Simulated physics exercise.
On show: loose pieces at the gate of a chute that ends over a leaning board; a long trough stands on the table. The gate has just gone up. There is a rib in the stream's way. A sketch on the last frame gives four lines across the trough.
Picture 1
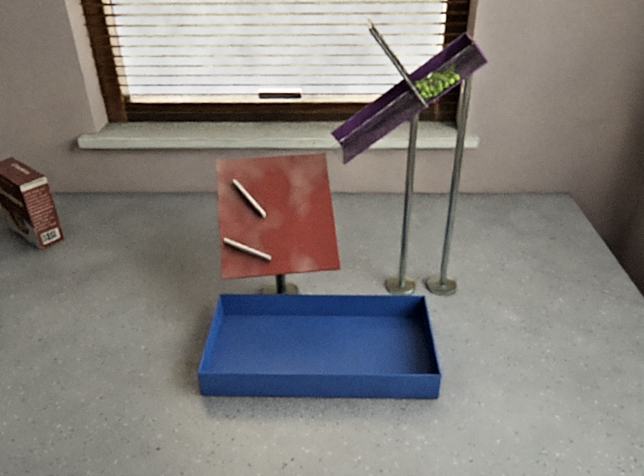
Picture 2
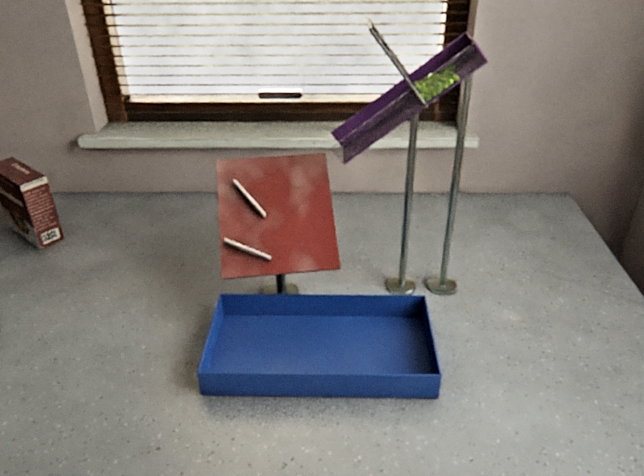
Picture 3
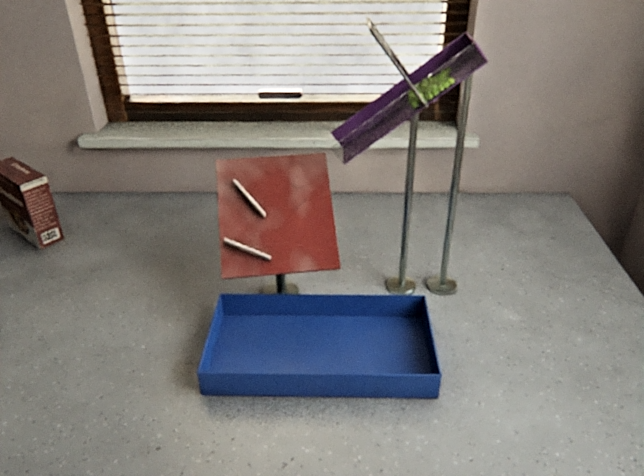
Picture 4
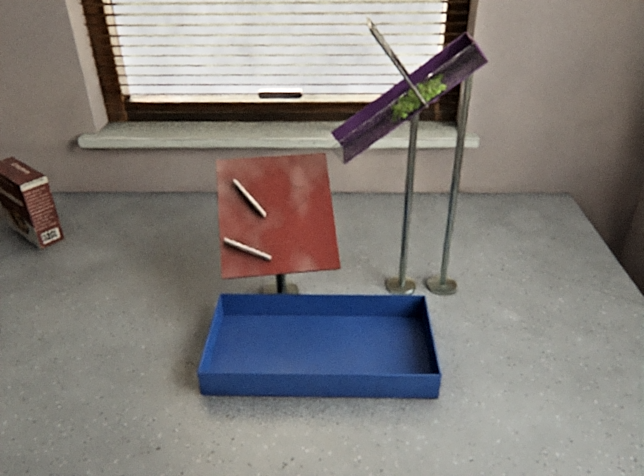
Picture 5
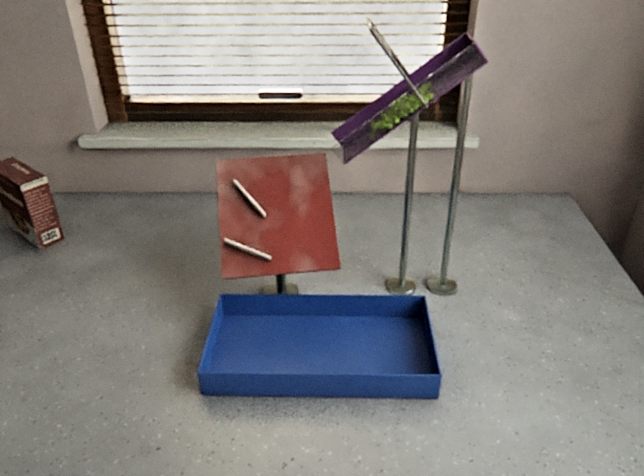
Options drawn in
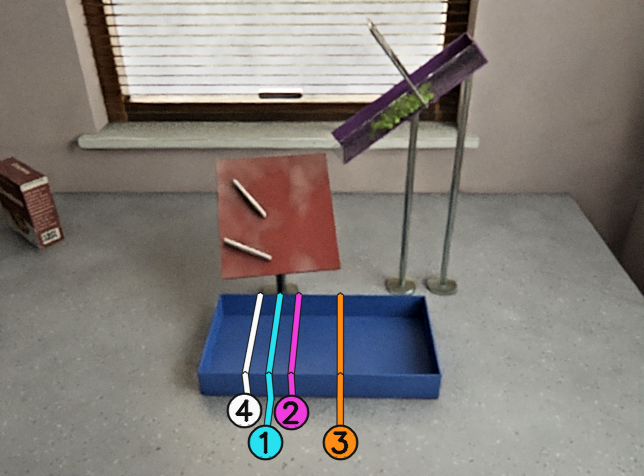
Blue trough standing on a grey table below a tilted red board, while green peas slide down a sloping purple chute leftward.
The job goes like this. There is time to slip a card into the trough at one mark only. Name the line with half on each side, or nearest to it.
Go for 2.
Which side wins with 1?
More lands on the right.
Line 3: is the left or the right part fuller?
More lands on the left.
On the marked copy, line 1 crosses the front rim at (268, 373); line 2 crosses the front rim at (291, 373); line 3 crosses the front rim at (340, 374); line 4 crosses the front rim at (245, 373).
With 1, of what is caught, a small part on the left of the divider, most on the right.
With 2, of what is caught, about two thirds on the left of the divider, about a third on the right.
With 3, of what is caught, all on the left of the divider, none on the right.
With 4, of what is caught, a stray few on the left of the divider, nearly all on the right.
